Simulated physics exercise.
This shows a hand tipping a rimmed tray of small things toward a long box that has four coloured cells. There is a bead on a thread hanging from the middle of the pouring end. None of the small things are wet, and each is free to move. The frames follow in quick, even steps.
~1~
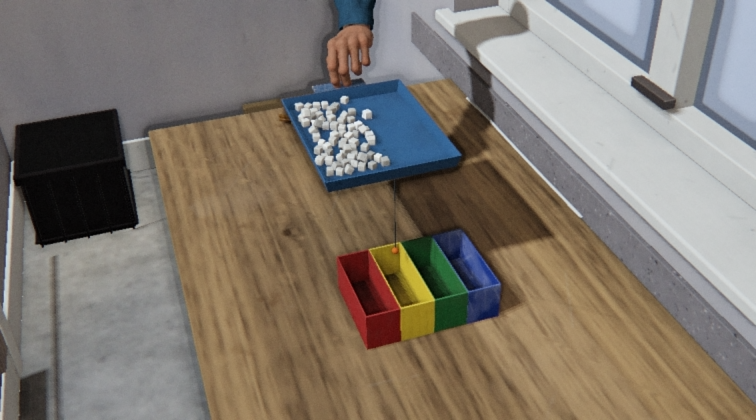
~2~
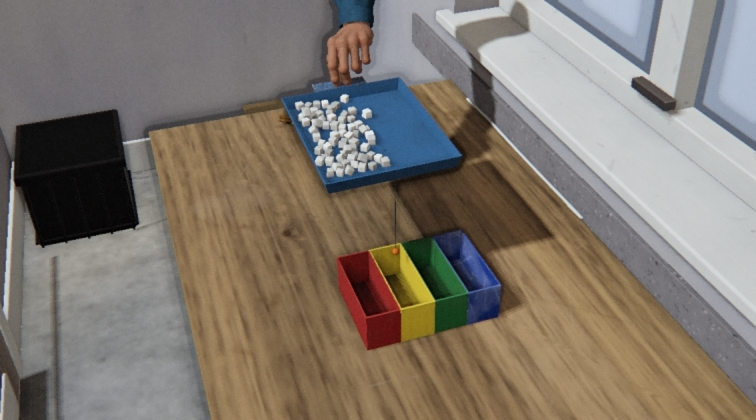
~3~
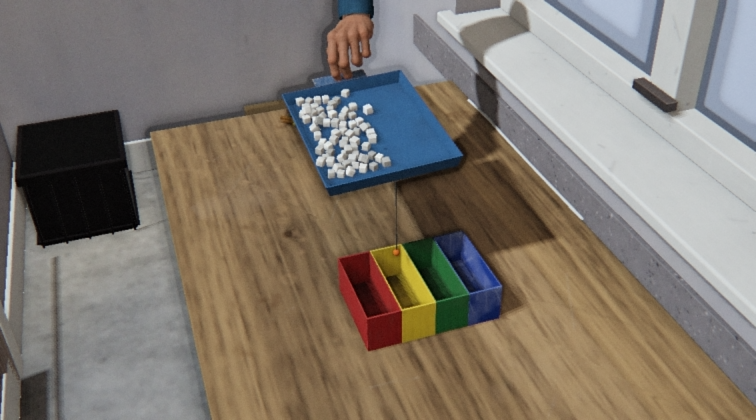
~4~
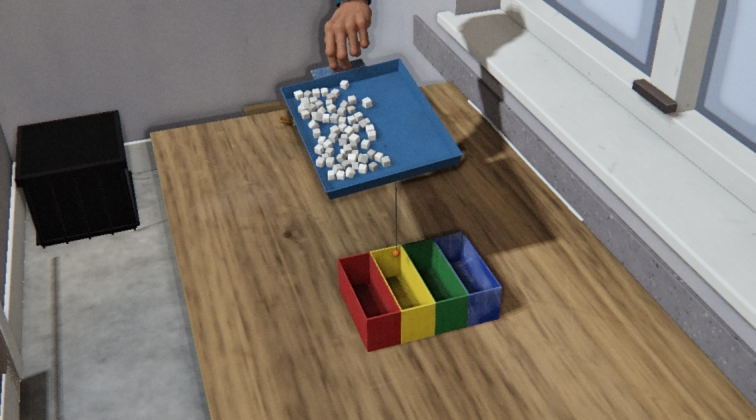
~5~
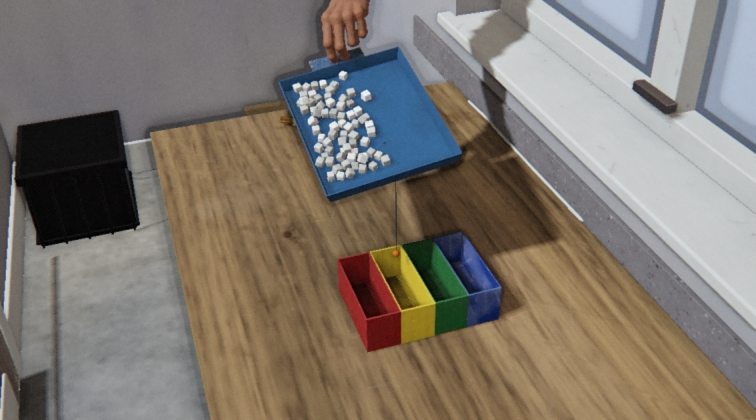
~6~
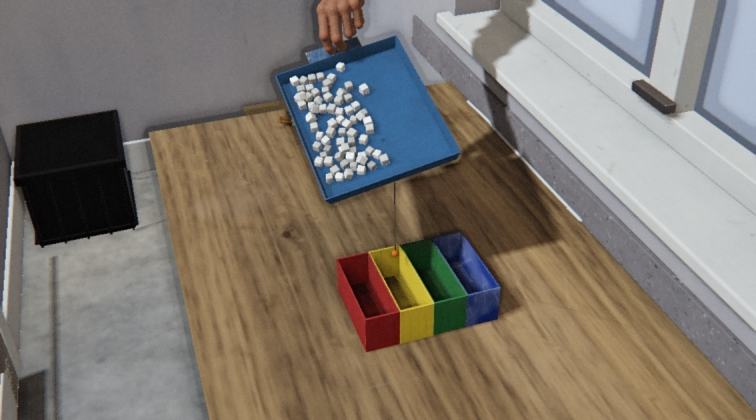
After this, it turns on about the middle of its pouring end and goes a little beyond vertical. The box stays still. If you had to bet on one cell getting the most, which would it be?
I would bet on the red one.
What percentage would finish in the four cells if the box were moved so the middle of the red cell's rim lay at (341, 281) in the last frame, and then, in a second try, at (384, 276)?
You'd see around 50 per cent and then around 10 per cent.
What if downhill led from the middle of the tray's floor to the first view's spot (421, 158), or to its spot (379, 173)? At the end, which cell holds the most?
Try 1 - the cell in blue; try 2 - the red cell.
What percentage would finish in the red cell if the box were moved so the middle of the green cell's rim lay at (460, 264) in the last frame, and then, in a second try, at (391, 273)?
Around 10 and around 40 per cent, in that order.
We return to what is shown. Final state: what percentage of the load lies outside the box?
60 %.
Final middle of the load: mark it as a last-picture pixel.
I'd put the middle somewhere around (334, 331).
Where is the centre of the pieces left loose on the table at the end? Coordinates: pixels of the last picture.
Look around pixel (310, 339).
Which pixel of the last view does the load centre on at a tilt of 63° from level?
Roughly at (331, 154).
Shortly afterwards, tray tipped steeply; all but a few on the tray; only a few falling or outside the box.
Next, tray tipped right over; all but a few on the tray; a little falling or outside the box.
Some moments later, tray tipped past a quarter turn; near a third in the red cell; only a few in the yellow cell; near two thirds falling or outside the box.
In the end, tray tipped past a quarter turn; near a third in the red cell; only a few in the yellow cell; none at all in the green cell; none at all in the blue cell; near two thirds outside the box.
